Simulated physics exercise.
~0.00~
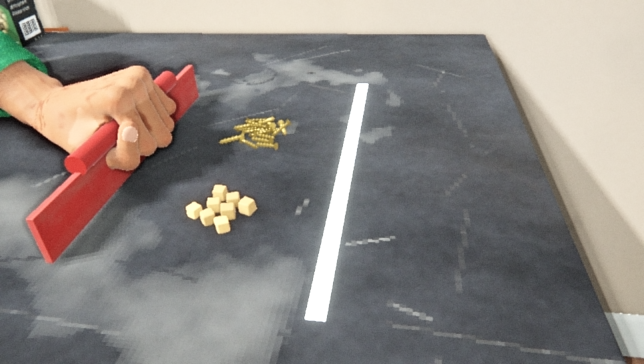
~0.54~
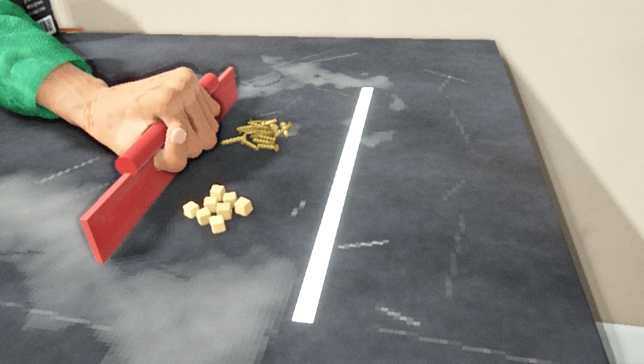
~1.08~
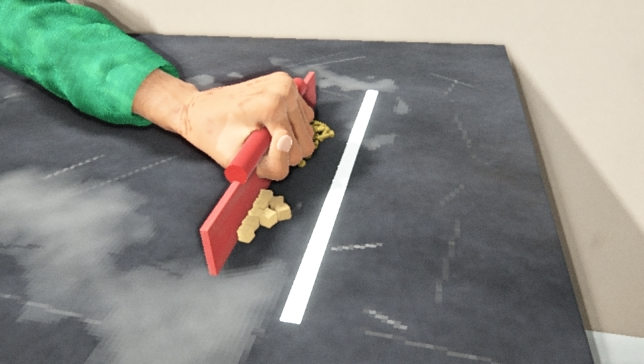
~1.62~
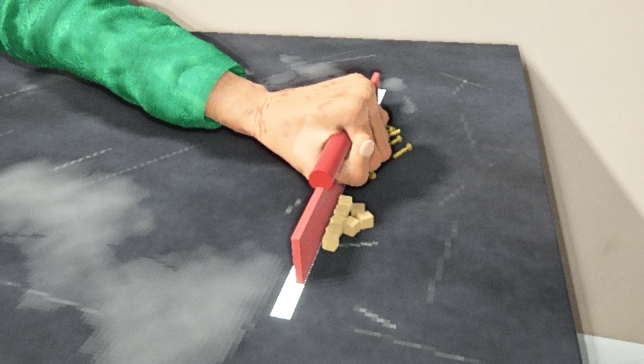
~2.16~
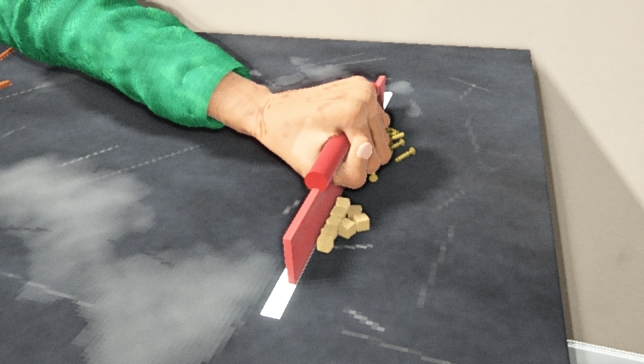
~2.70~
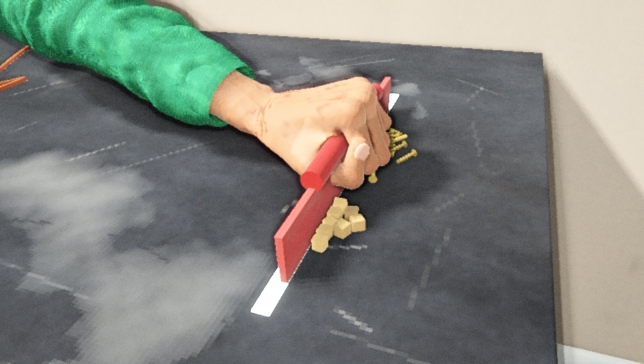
A hand pushes wooden cubes and brass screws right with a red scraper, stopping at white tape.
